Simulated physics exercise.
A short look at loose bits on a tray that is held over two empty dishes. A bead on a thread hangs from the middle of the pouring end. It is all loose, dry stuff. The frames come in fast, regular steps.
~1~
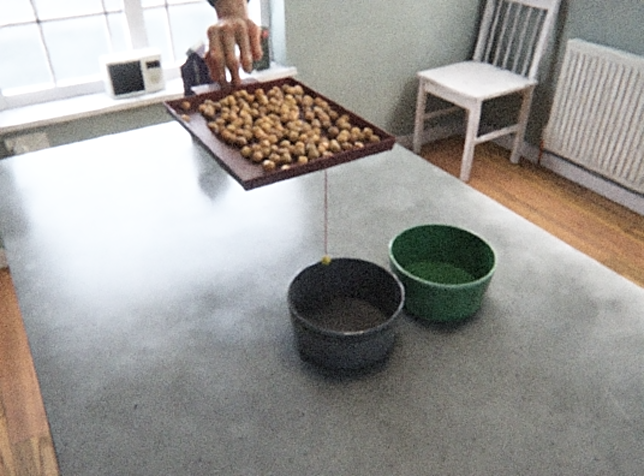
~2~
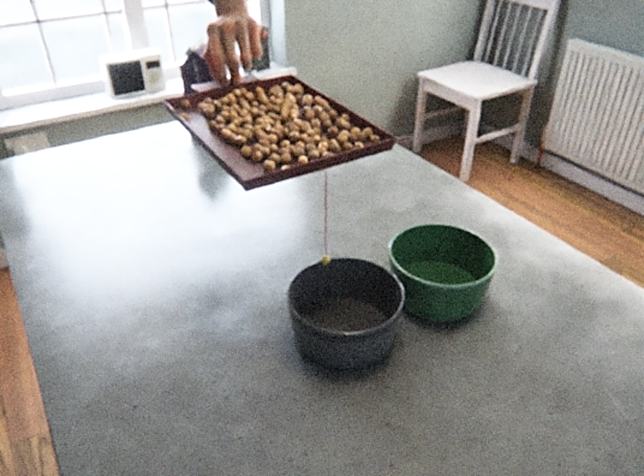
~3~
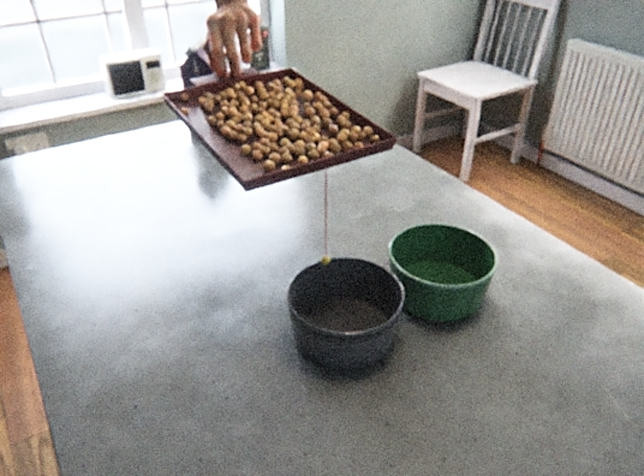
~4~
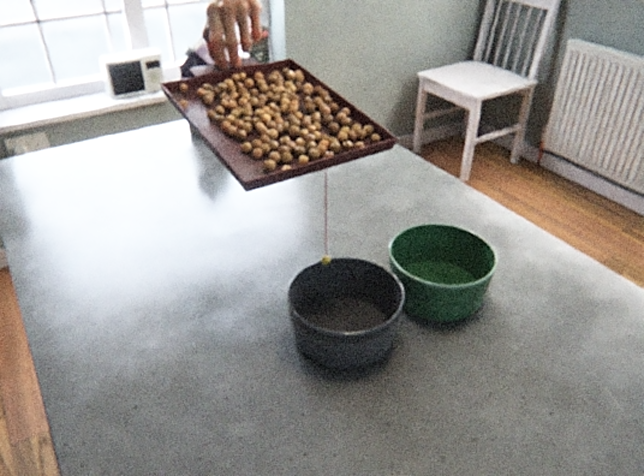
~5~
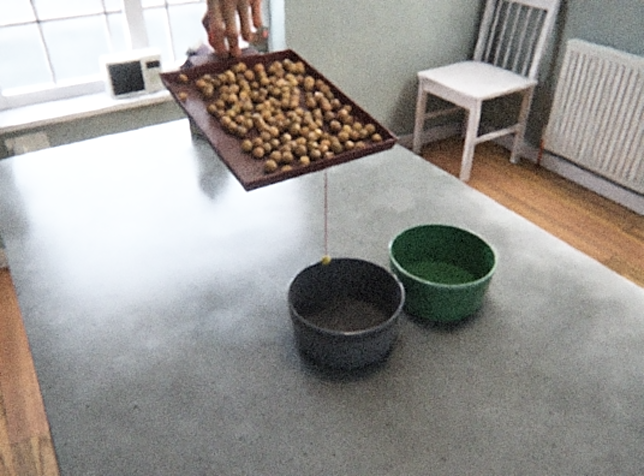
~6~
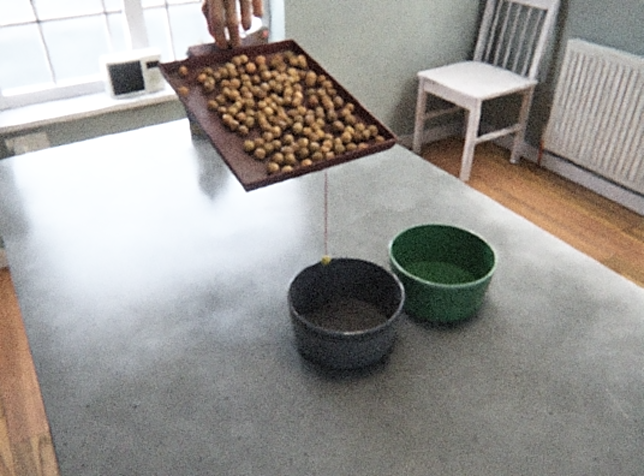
A hand raises the far end of a tray of round wooden beads above two dishes.
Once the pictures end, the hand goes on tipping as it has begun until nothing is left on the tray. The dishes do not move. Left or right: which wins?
The left-hand one ends fuller.
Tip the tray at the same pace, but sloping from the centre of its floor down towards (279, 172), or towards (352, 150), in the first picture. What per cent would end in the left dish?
The first gives 30 %, the second 30 %.
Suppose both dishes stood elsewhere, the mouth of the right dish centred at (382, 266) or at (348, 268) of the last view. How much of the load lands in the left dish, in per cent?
Near 40 % and 20 %.
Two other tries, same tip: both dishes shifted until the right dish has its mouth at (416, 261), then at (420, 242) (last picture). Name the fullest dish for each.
In turn: Left; the left dish.
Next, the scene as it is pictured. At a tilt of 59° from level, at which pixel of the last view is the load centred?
Roughly at (314, 132).
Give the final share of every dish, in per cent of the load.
Left dish near 70 in a hundred; right dish near 10.
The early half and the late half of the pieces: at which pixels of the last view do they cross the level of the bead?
Around (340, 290) and then (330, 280).
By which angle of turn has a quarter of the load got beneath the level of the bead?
Near 75 degrees.
Soon after the last picture, tray tipped steeply; nearly all on the tray; a stray few in the left dish; a stray few outside both; a stray few in the air.
A little later, tray tipped right over; a stray few on the tray; about half in the left dish; a small part in the right dish; about a quarter outside both; a small part in the air.
Later still, tray tipped past a quarter turn; about two thirds in the left dish; a small part in the right dish; about a quarter outside both.
By the end, tray tipped past a quarter turn; about two thirds in the left dish; a small part in the right dish; about a quarter outside both.
